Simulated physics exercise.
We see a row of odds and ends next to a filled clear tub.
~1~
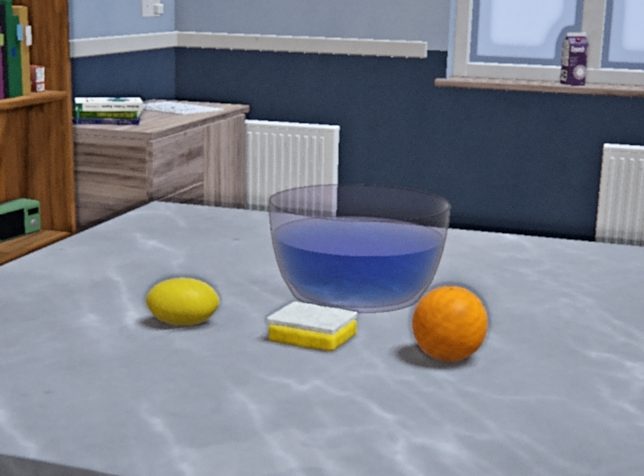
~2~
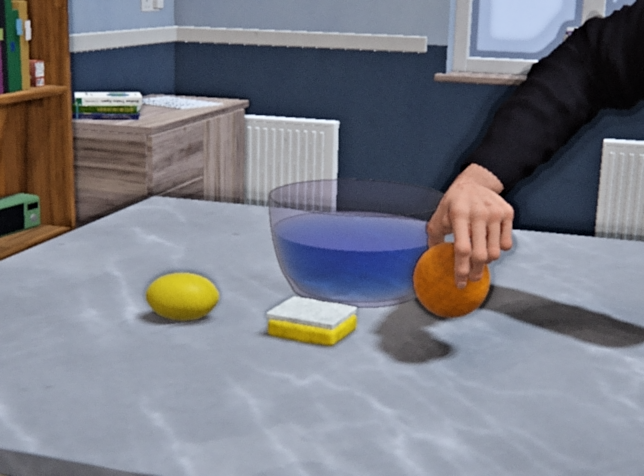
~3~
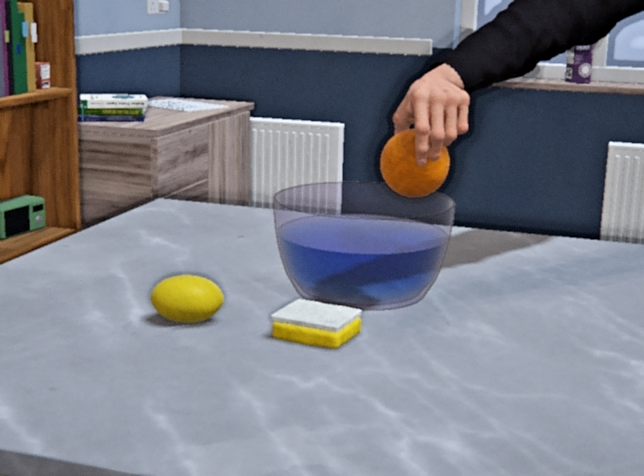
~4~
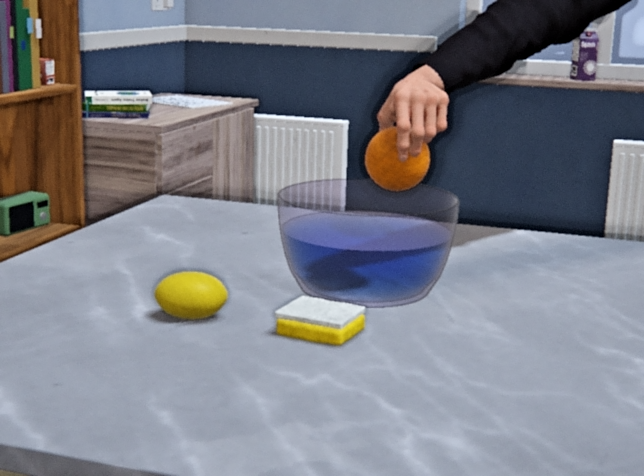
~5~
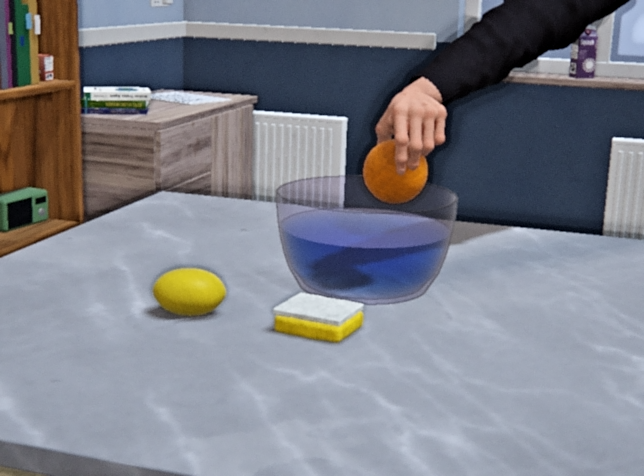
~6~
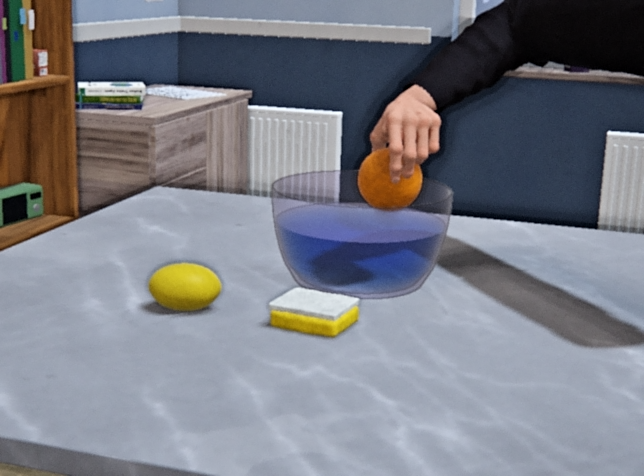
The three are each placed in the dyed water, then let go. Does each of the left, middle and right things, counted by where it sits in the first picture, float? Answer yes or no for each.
Left - yes, middle - yes, right - yes.
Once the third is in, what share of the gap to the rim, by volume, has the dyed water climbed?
Together they use up roughly 24 %.
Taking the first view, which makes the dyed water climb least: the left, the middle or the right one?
That'd be the central item.
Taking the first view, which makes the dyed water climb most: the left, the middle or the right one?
The third item in the row.
Shortly, the orange bobs at the top.
Then, the sponge bobs at the top.
At the finish, the lemon bobs at the top; afloat, lemon, sponge and orange.
